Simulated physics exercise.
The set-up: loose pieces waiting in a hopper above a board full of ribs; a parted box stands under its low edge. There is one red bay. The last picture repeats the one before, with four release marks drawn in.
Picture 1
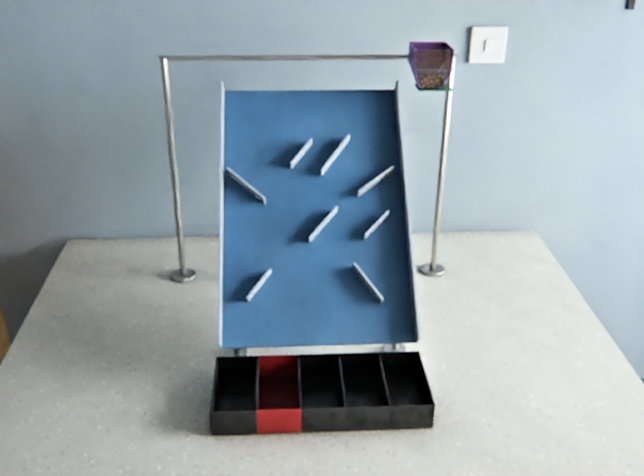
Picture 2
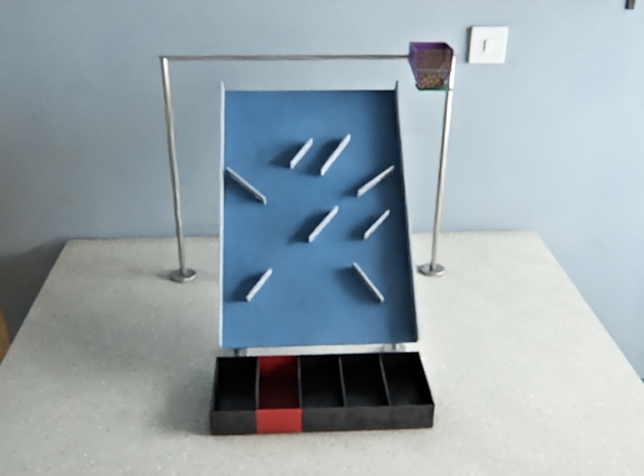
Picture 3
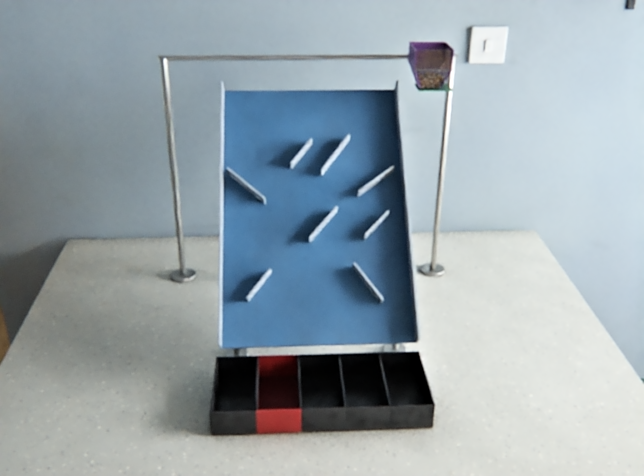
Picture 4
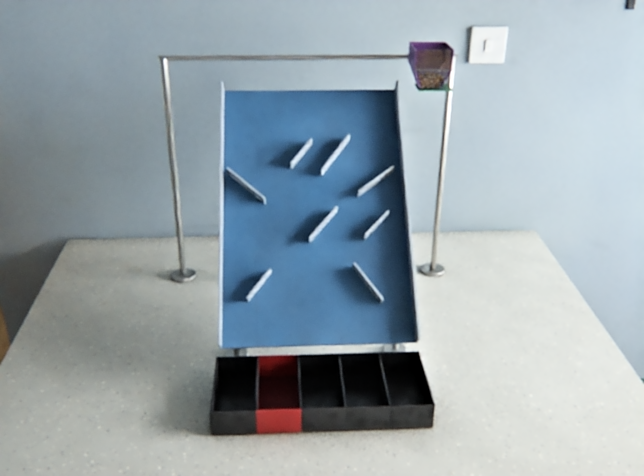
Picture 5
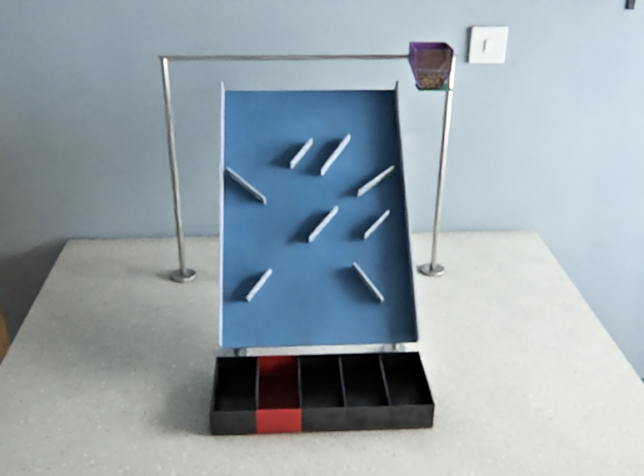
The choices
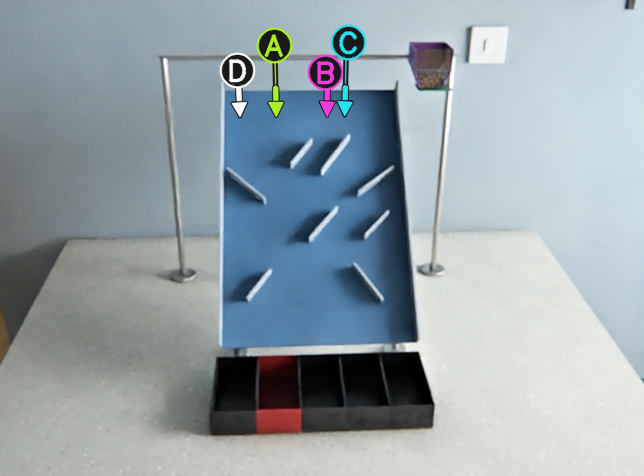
On a pale speckled table against a blue-gray wall, a small dark purple hopper hung at the upper right above a sloped blue board with pale ribs and a black box with one red bay; nothing moved.
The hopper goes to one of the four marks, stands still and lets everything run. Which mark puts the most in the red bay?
B is best.
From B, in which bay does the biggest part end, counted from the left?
The second.
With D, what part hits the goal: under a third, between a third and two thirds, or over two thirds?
Under a third.
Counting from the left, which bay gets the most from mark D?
It is the third one.
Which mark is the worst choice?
It is D.
On the marked copy, mark A meets the board at (276, 111); mark B meets the board at (327, 111); mark C meets the board at (344, 110); mark D meets the board at (239, 111).
Choosing A, roughly a third in the red bay, roughly half in other bays, about a tenth outside the box.
Choosing B, roughly half in the red bay, roughly a third in other bays, about a tenth outside the box.
Choosing C, roughly a third in the red bay, roughly half in other bays, about a tenth outside the box.
Choosing D, about a tenth in the red bay, the larger part in other bays, just a few held on the board, about a tenth outside the box.
